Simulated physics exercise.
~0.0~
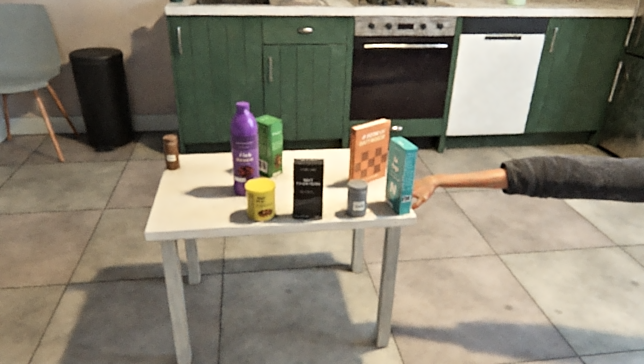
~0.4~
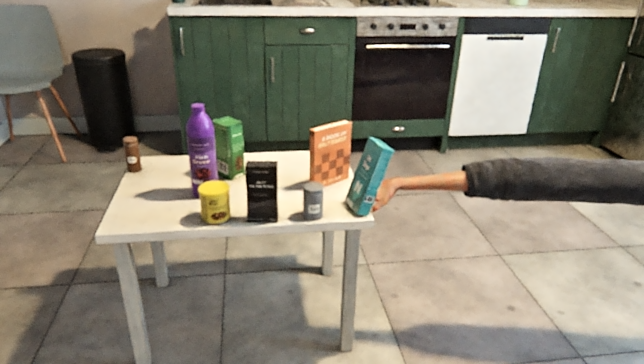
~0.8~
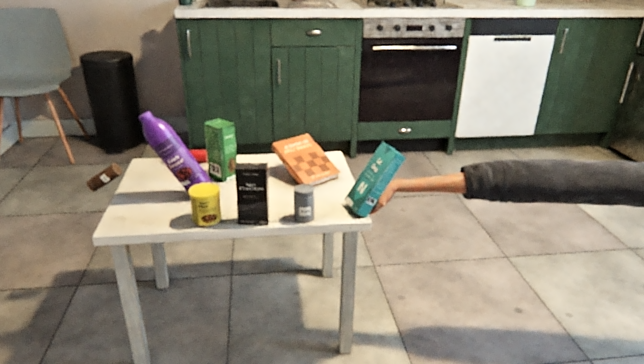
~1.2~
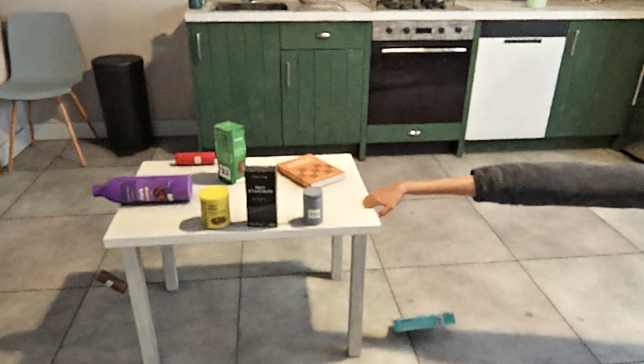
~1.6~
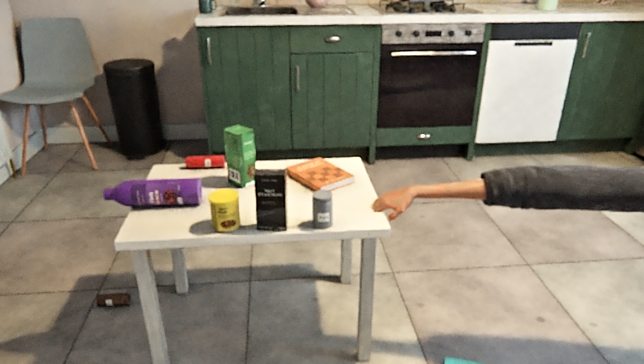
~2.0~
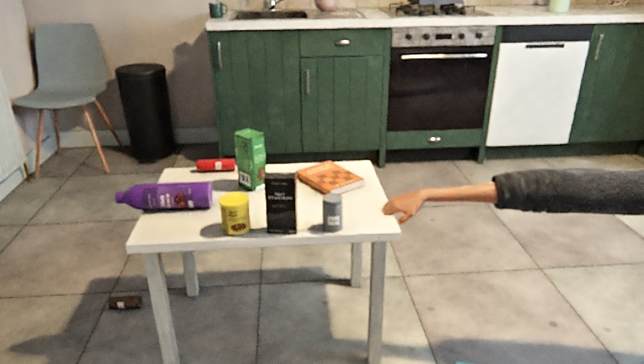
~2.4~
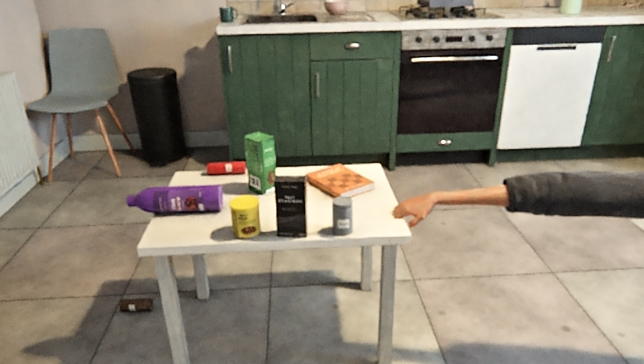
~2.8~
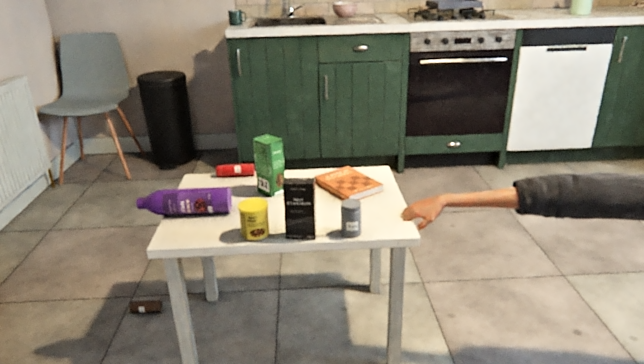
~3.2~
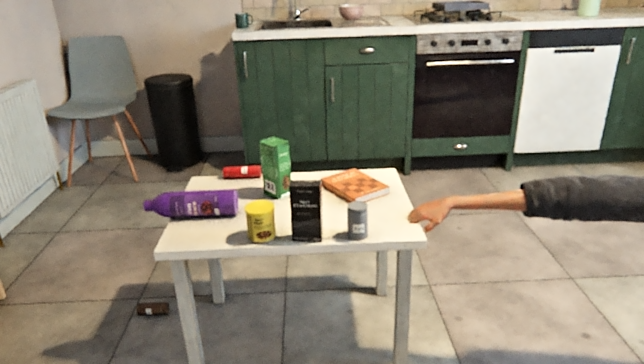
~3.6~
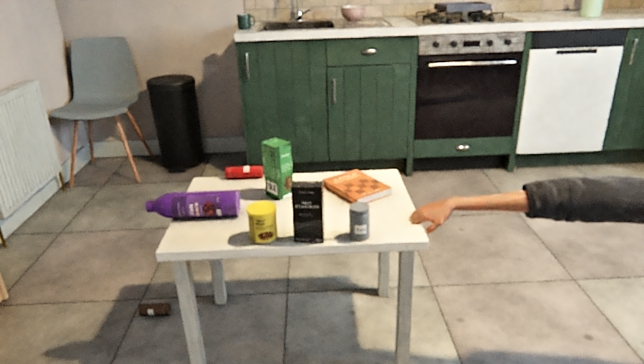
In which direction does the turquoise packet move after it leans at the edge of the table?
The turquoise packet moves down, dropping off the right side of the table to the floor.
